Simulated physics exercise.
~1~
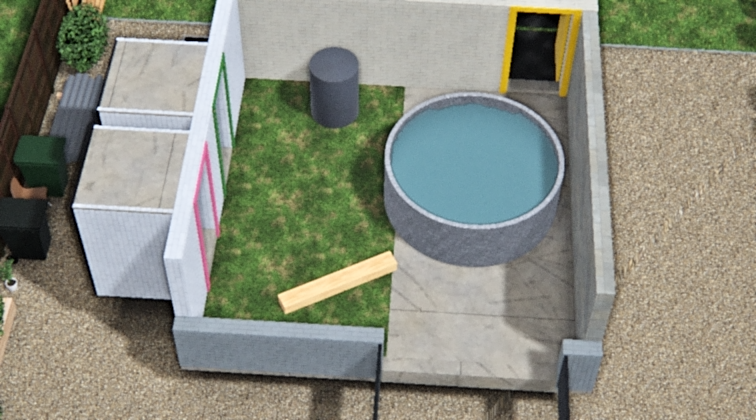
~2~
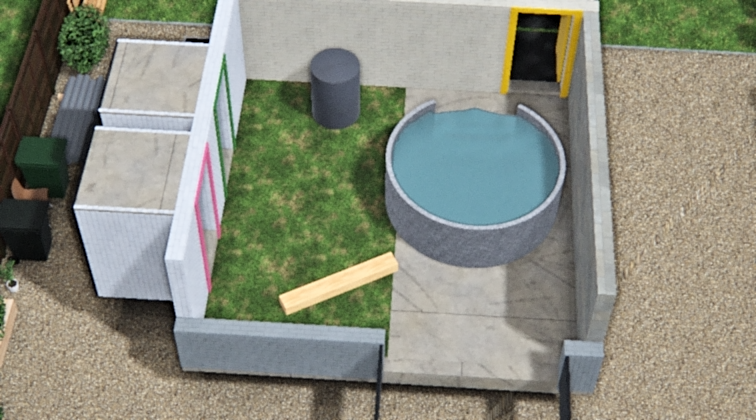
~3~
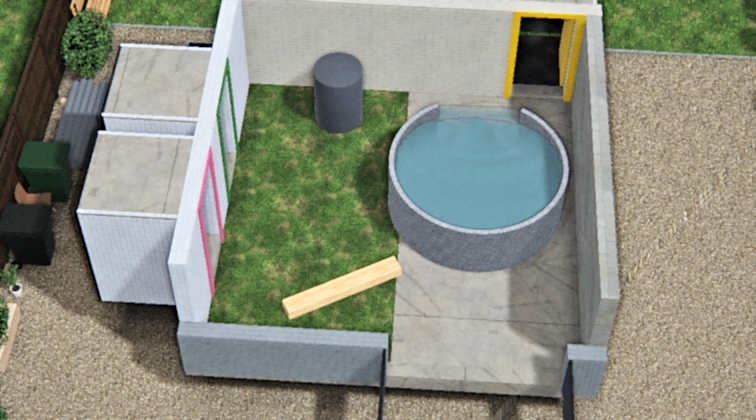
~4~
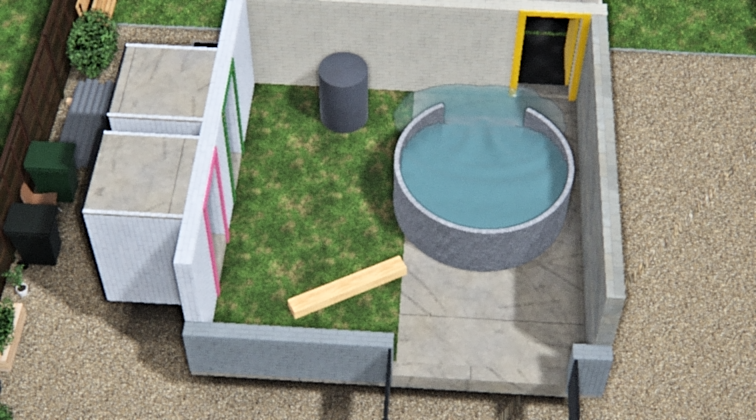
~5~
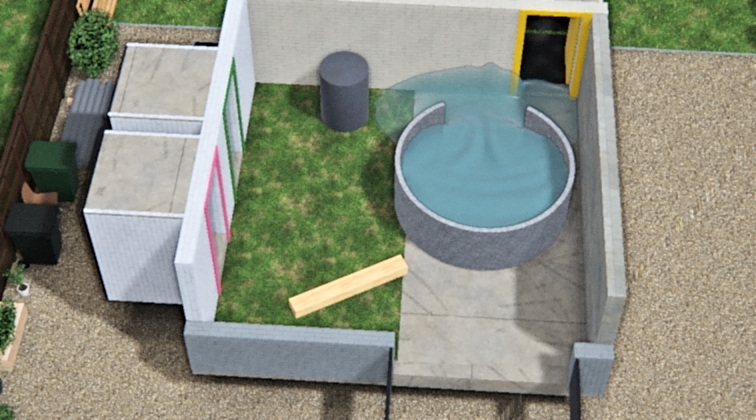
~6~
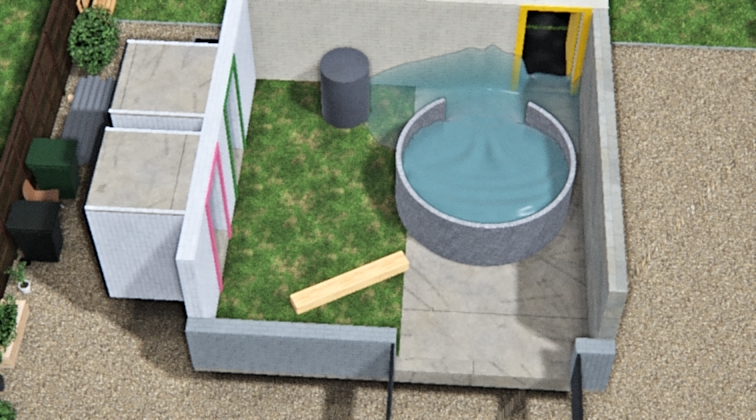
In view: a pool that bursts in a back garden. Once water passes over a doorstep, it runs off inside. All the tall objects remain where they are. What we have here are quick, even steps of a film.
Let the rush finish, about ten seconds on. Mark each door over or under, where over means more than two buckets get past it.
Green door - over; pink door - under; yellow door - over.
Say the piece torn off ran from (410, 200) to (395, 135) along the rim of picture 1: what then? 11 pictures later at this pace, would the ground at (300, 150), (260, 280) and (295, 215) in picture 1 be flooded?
Submerged, submerged, submerged.
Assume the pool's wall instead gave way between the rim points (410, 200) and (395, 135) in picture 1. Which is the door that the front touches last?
That would be the one in yellow.
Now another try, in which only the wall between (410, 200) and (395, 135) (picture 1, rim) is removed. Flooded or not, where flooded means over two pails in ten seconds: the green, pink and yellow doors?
Result: Green goes past the limit; pink goes past the limit; yellow goes past the limit.
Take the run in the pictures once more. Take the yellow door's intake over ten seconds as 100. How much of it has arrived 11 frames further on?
Roughly 35 percent.
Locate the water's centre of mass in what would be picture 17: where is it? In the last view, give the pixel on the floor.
Somewhere near (464, 163).
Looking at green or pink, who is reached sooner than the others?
Answer: The green-painted one.
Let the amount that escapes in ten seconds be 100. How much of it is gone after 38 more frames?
Approximately 70 in a hundred, I think.
A moment on, water covers 20 % of the floor; the green door not reached, the pink door not reached, the yellow door far over two buckets in.
Next, water covers 40 % of the floor; the green door not reached, the pink door not reached, the yellow door far over two buckets in.
Then, water covers 70 % of the floor; the green door wet at the sill, nothing in, the pink door not reached, the yellow door far over two buckets in.
Later, water covers 90 % of the floor; the green door under two buckets in, the pink door wet at the sill, nothing in, the yellow door far over two buckets in.
In the end, water covers 95 % of the floor; the green door over two buckets in, the pink door wet at the sill, nothing in, the yellow door far over two buckets in.
